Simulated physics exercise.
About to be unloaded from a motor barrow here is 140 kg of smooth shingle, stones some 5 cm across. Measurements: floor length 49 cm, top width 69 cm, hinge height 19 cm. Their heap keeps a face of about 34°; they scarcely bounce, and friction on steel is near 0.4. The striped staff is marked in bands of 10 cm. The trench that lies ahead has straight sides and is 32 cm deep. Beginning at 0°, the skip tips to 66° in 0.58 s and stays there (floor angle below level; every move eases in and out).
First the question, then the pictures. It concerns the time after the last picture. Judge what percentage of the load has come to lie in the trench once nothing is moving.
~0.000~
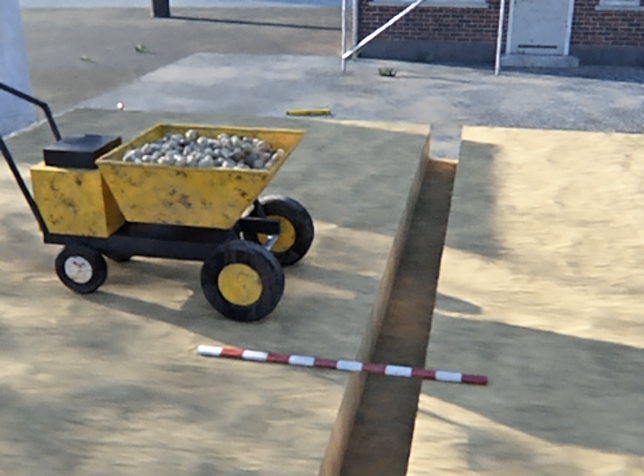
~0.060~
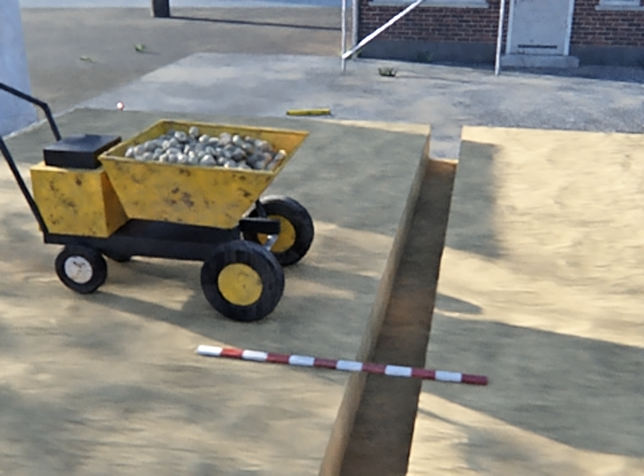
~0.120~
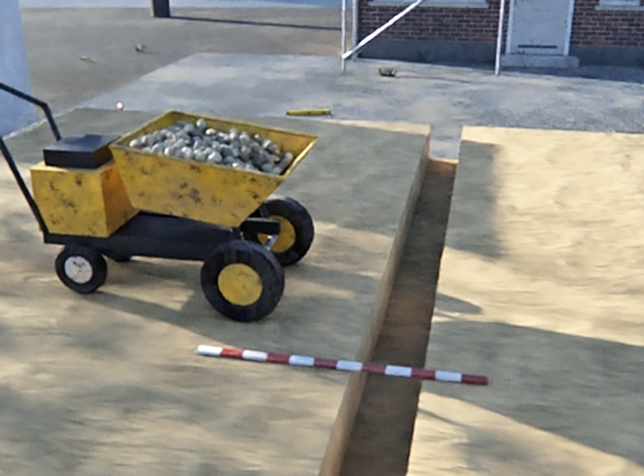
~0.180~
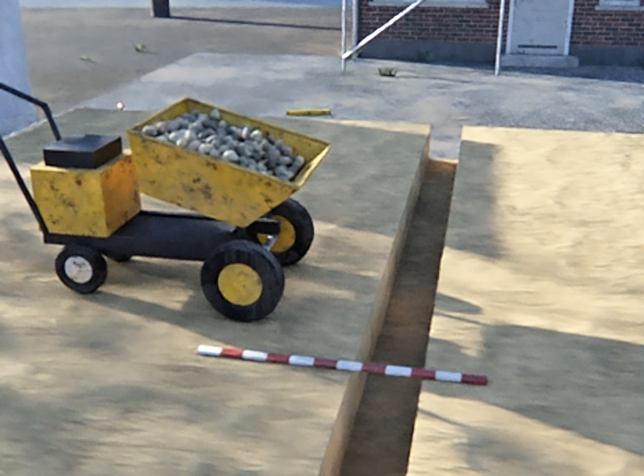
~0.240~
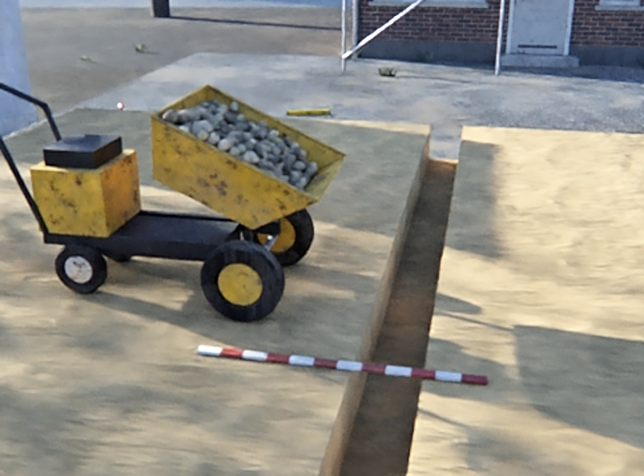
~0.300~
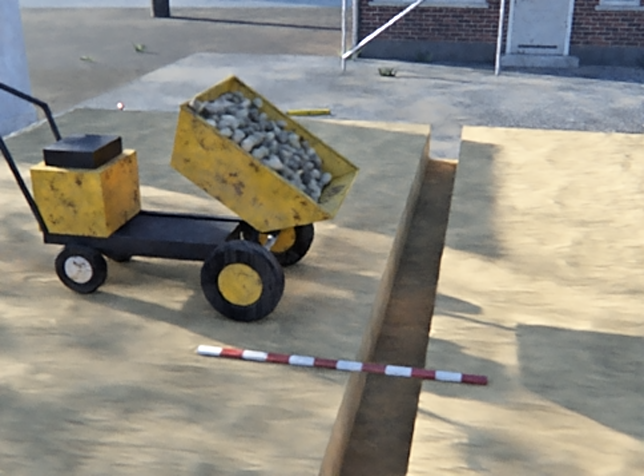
Roughly 57 in every hundred.
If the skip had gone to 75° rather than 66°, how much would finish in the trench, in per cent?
Trench share: Approx. 55%.
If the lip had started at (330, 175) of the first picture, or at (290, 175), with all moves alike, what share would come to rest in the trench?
First place roughly 15%, second roughly 40%.
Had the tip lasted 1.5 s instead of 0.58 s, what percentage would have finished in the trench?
Roughly 85 per cent.
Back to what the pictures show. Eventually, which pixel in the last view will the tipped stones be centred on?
The middle should be near (428, 334).
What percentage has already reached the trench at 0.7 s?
25 per cent, give or take.
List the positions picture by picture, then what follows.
Lip at (269, 173), floor tilted 0°, highest stones at (202, 146), in the first frame.
The skip is at 2°, its lip at (273, 175); the top of the load is at (184, 145); the stones move at 0.5 m/s on average, in the second frame.
Lip at (285, 179), floor tilted 7°, highest stones at (180, 132); the stones move at 0.9 m/s on average, in the third frame.
Lip at (300, 188), floor tilted 15°, highest stones at (189, 123); the stones move at 1.3 m/s on average, in the fourth frame.
Lip at (317, 201), floor tilted 25°, highest stones at (202, 111); the stones move at 1.5 m/s on average, in the fifth frame.
The skip is at 35°, its lip at (333, 217); the top of the load is at (225, 102); the stones move at 1.6 m/s on average, in the sixth frame.
After 0.4 s the floor is at 55°; 100 % in the skip; the foremost stones are at (341, 225).
After 0.7 s the floor is at 66°; 74 % in the skip, 24 % in the trench, 2 % past the trench; the foremost stones are at (447, 308).
After 1.0 s the floor is at 66°; 21 % in the skip, 36 % in the trench, 43 % past the trench; the foremost stones are at (626, 319).
After 3.0 s the floor is at 66°; 0 % in the skip, 57 % in the trench, 43 % past the trench; the foremost stones are past the picture's edge.
